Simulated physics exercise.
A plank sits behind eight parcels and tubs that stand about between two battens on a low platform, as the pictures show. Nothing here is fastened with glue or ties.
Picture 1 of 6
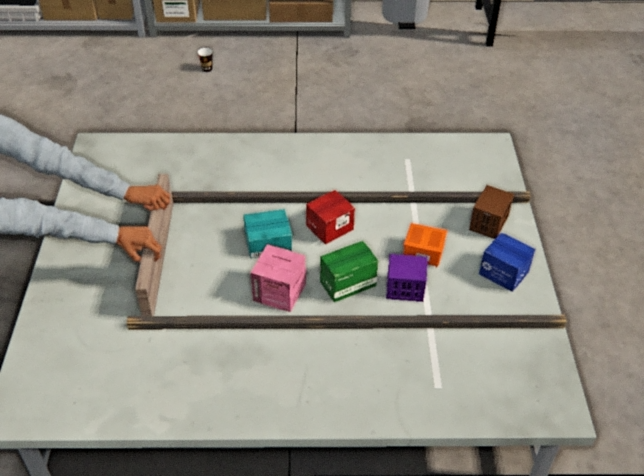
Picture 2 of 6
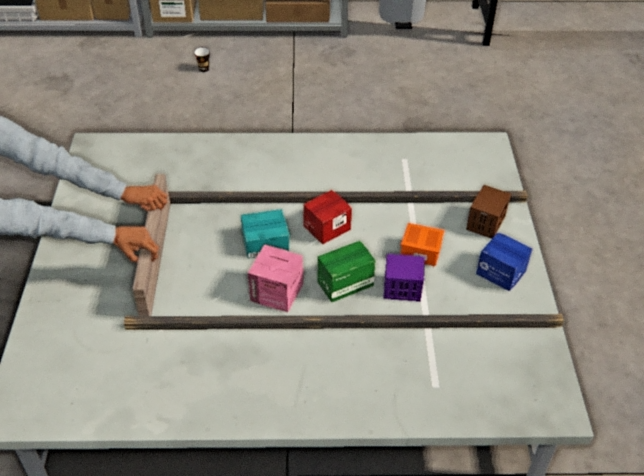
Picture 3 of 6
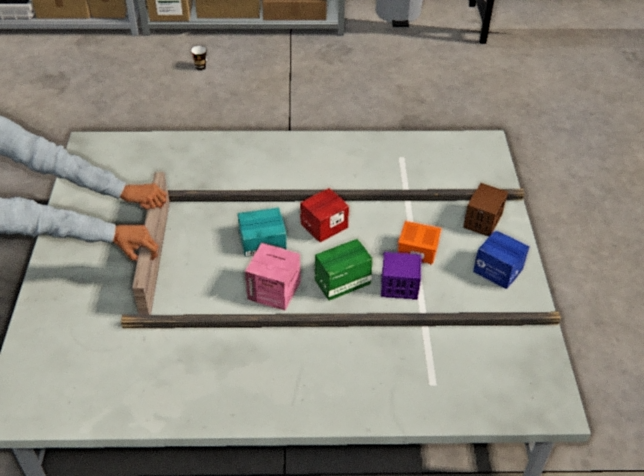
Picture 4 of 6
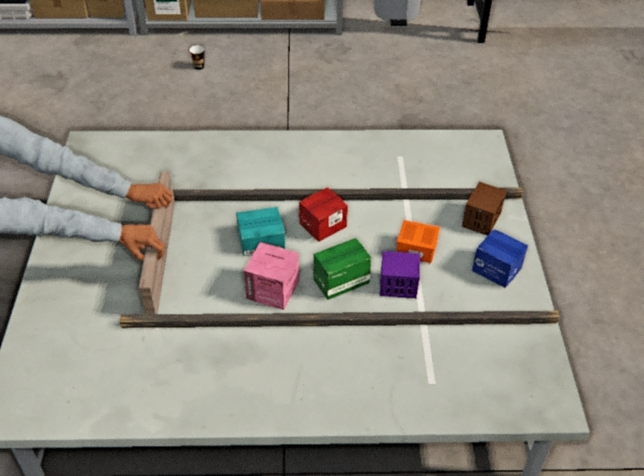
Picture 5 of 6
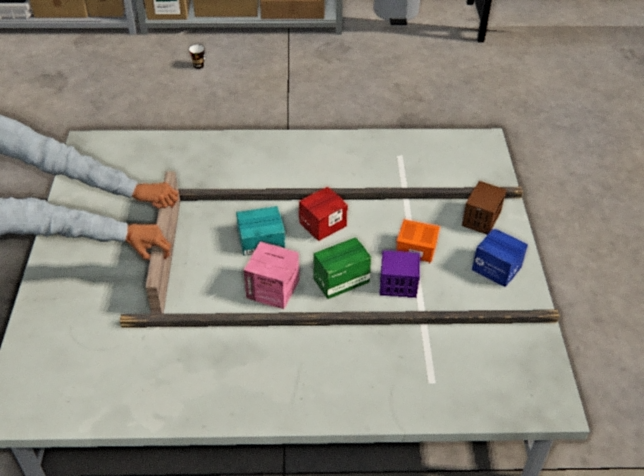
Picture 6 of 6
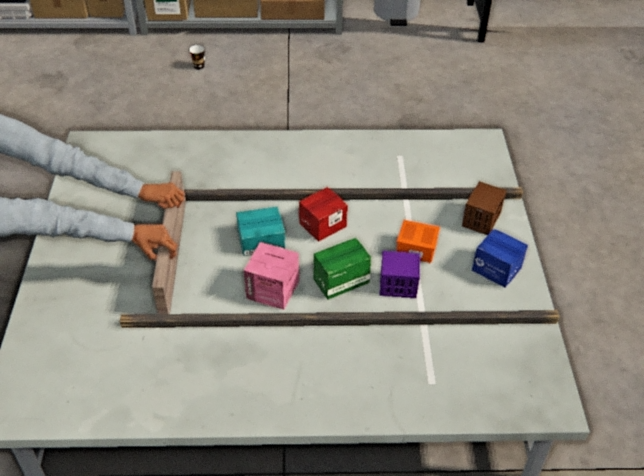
Wooden plank held by two hands sliding slightly right between two battens on a table, the eight coloured boxes staying untouched.
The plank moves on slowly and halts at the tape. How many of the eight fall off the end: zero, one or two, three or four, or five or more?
It will most likely not knock any off.
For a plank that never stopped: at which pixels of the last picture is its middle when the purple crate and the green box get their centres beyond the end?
I'd put it close to (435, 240), and close to (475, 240) for the other one.
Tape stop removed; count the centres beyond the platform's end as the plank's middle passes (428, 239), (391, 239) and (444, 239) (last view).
0; 0; 2.
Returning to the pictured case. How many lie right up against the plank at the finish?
At rest, 3 are in contact.
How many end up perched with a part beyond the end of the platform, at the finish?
Overhang count: 0.
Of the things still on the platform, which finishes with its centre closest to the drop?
Purple crate, foremost.
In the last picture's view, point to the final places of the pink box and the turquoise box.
About (440, 270), and about (435, 239).
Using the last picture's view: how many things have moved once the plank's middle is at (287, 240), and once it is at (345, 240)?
The first number is 5, the next one 5.
A little later, none off yet; blue box at rest near (500, 258); brown crate at rest near (484, 208); orange tote at rest near (418, 242).
When it is over, the number that fall off is zero.
